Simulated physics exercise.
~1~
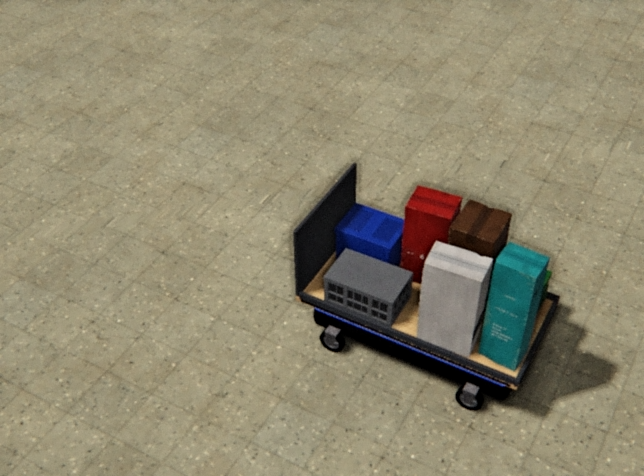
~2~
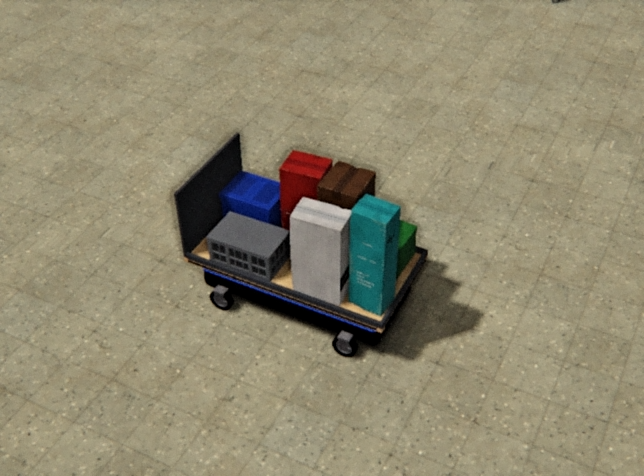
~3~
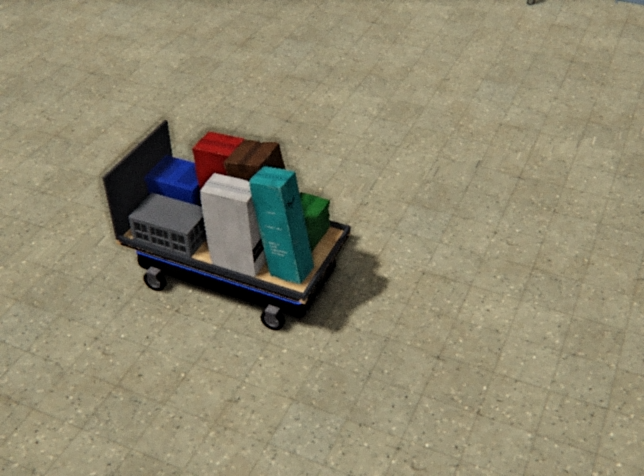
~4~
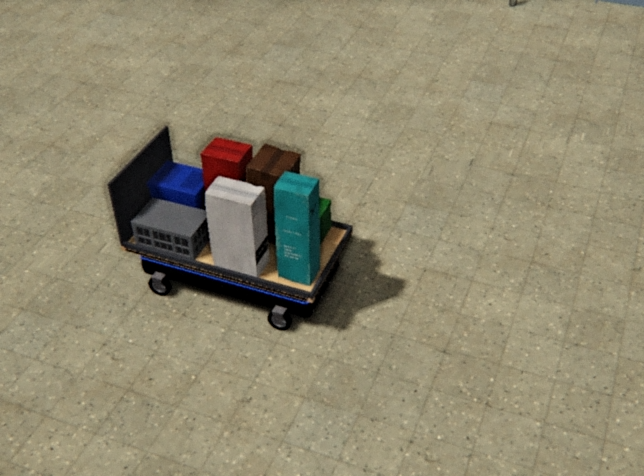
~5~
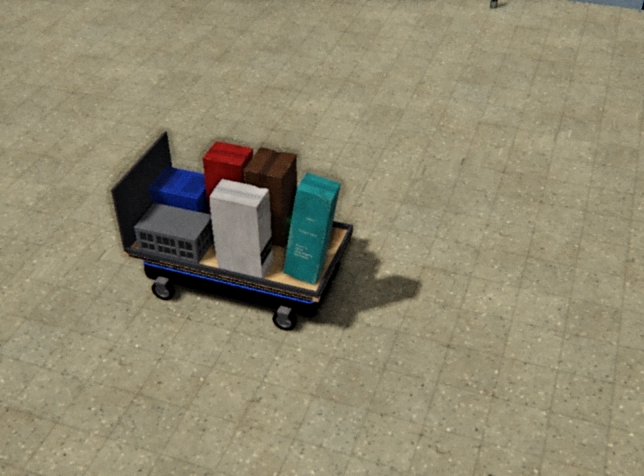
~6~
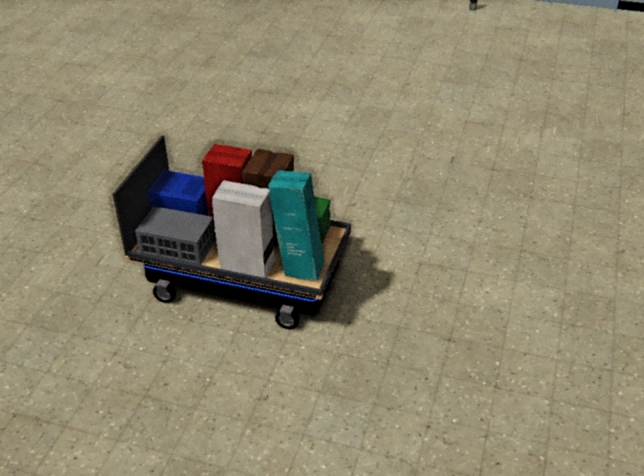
A loaded cart rolls left and stops as its turquoise box rocks but stays standing.
